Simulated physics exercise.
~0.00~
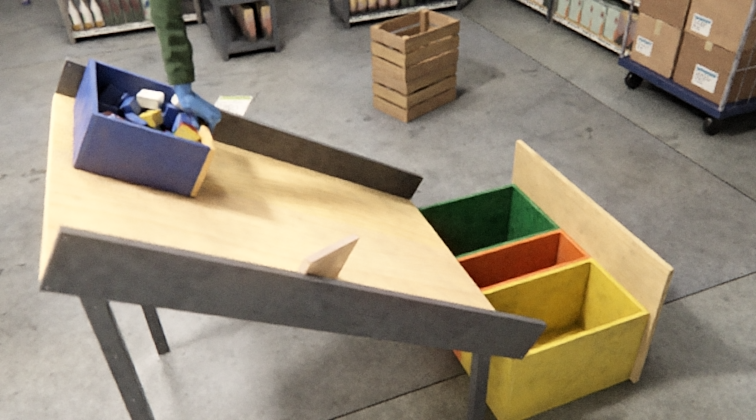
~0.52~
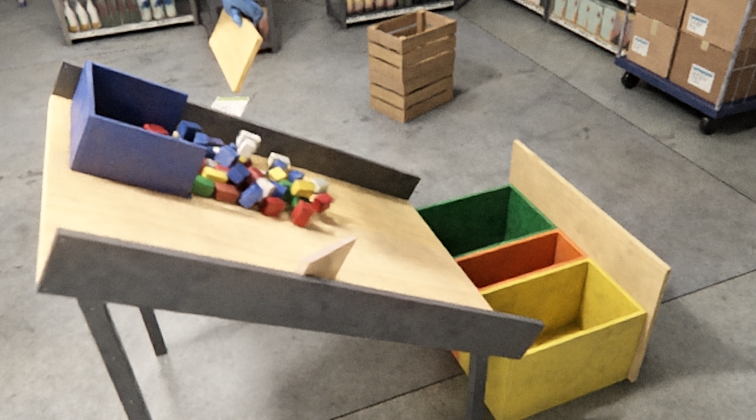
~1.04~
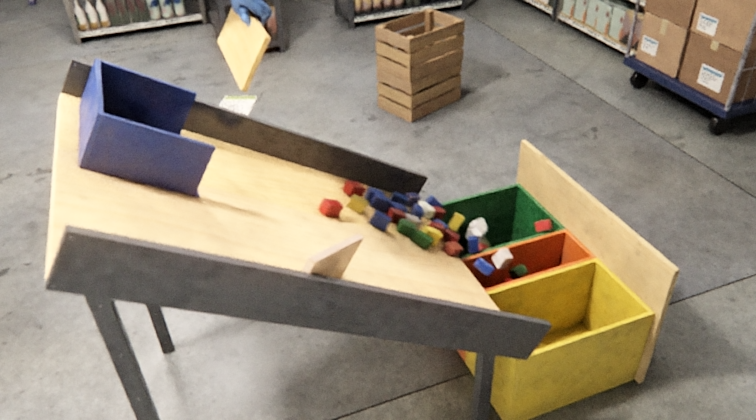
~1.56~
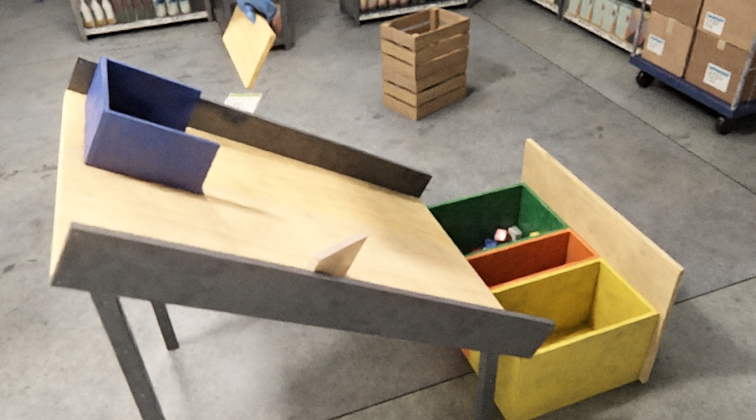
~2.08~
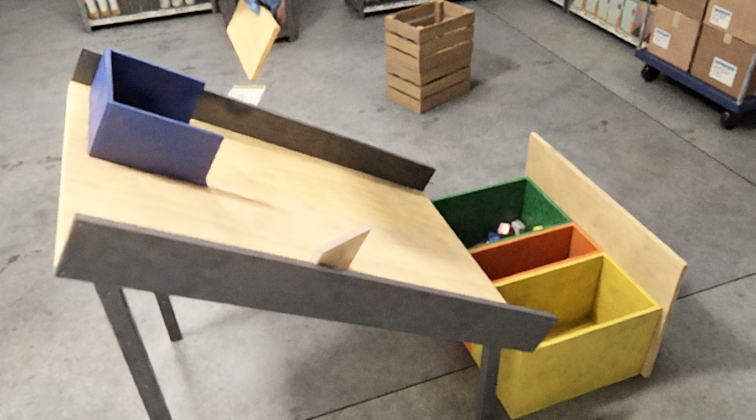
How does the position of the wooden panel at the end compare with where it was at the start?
At the start the panel stood against the open right side of the blue pen, holding the bricks in. By the end it was held up and away from the pen, appearing beyond the far edge of the sloping table.
In a warehouse, a gloved hand lifted a wooden panel away from a blue pen on a sloping table, and colorful toy bricks slid down to the right, some toward the orange bin, leaving the slope empty and bricks visible in the green bin.
